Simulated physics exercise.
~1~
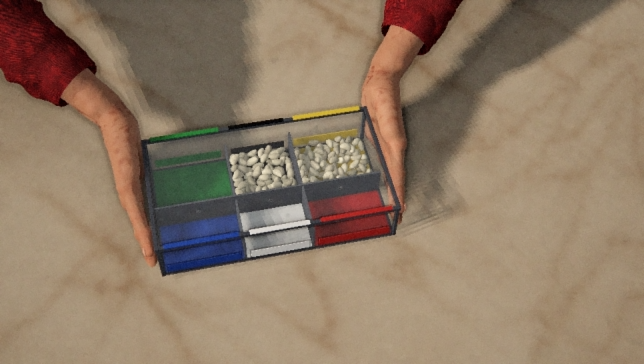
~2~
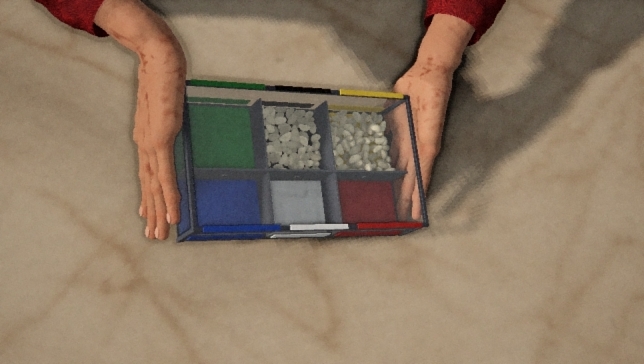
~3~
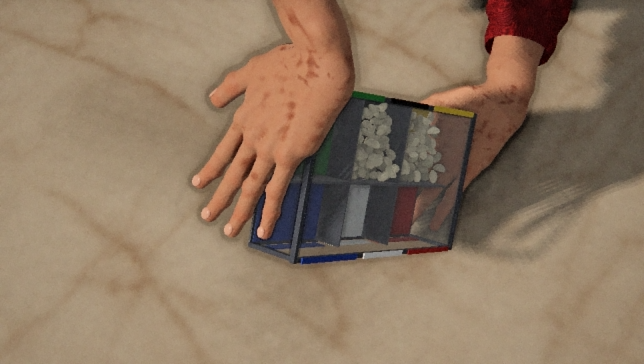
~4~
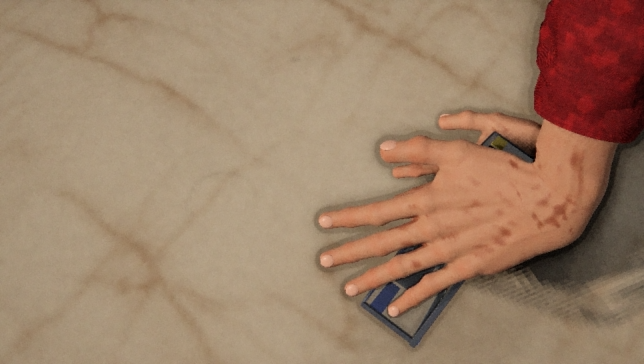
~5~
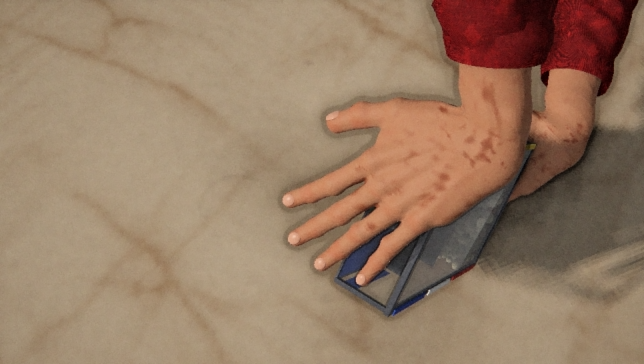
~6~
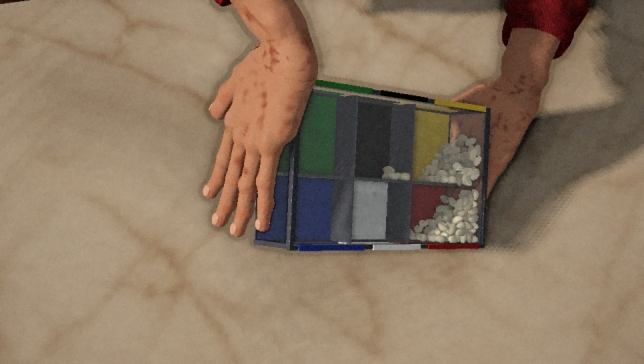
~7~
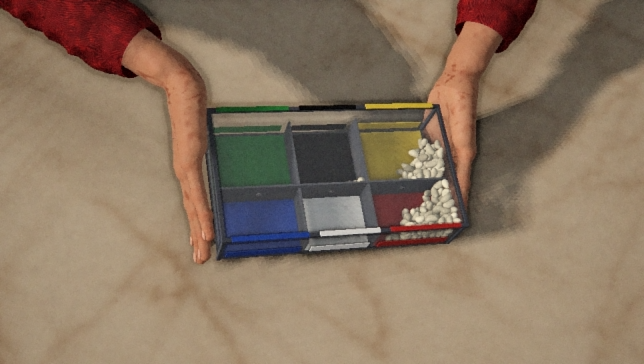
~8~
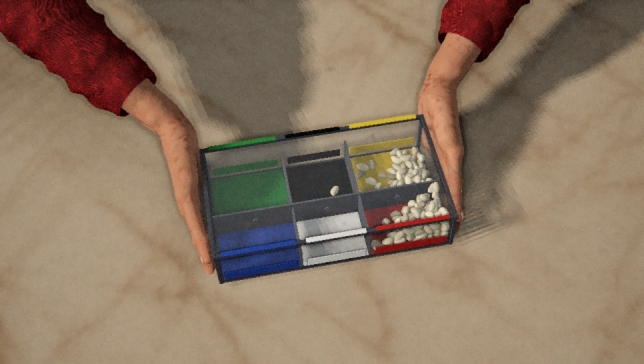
Hands tilting a clear box of coloured compartments steeply and lowering it, white beans shifting from black and yellow to red and yellow.
